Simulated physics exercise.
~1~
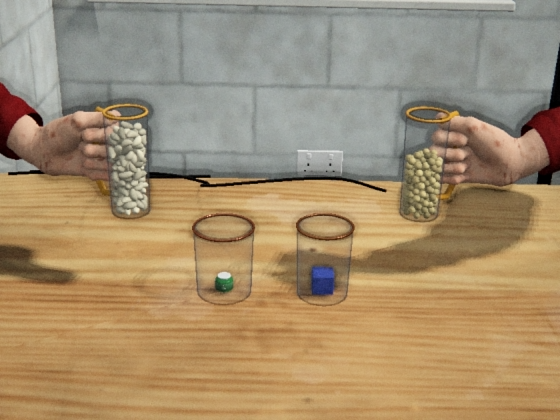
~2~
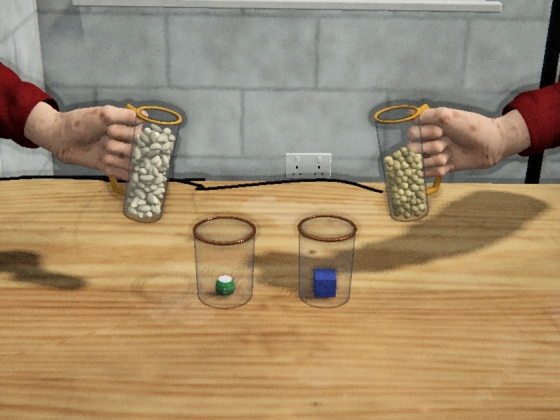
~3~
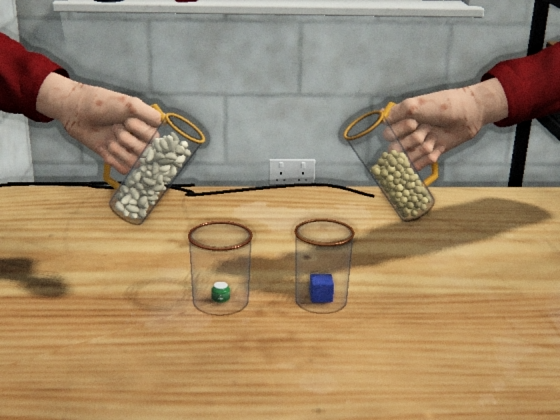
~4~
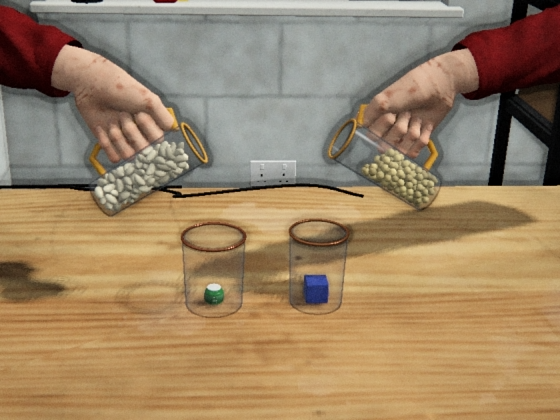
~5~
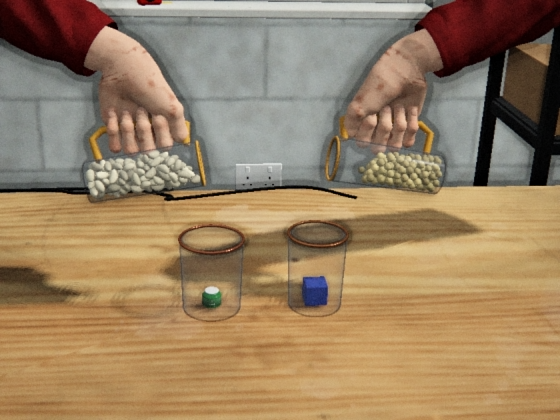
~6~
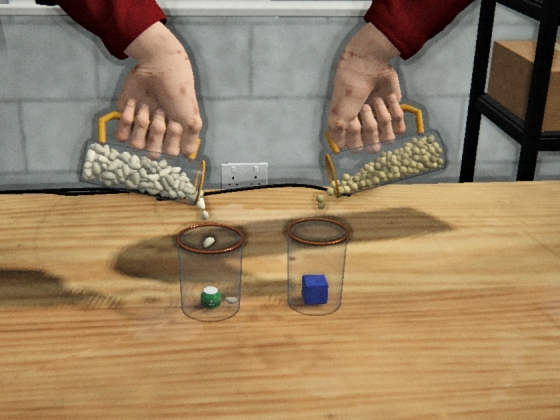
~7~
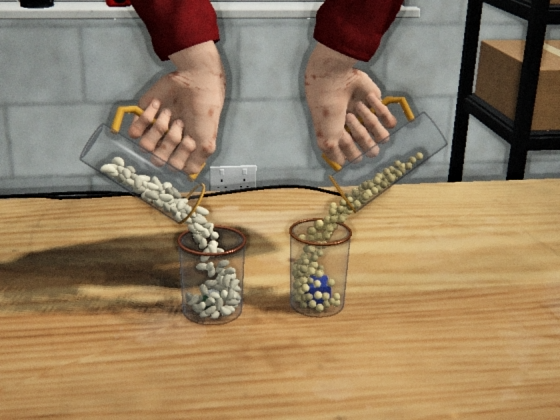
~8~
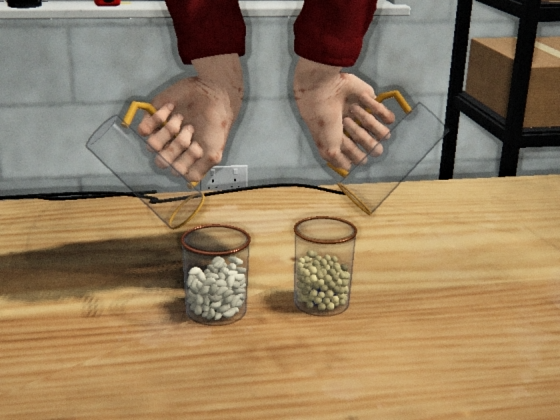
Two hands in red sleeves hold clear cups with orange rims and handles, the left full of white bean-like pieces and the right of smaller yellowish ones. Below them, on a wooden table, stand two see-through glasses, one holding a small green and white object, the other a blue cube. The hands tip the cups inward until they lie on their sides, and the first pieces drop. Tilting further, they send steady streams into both glasses, piling around the objects. Finally the cups are empty and upturned, and both objects are buried from sight, the left glass fuller.
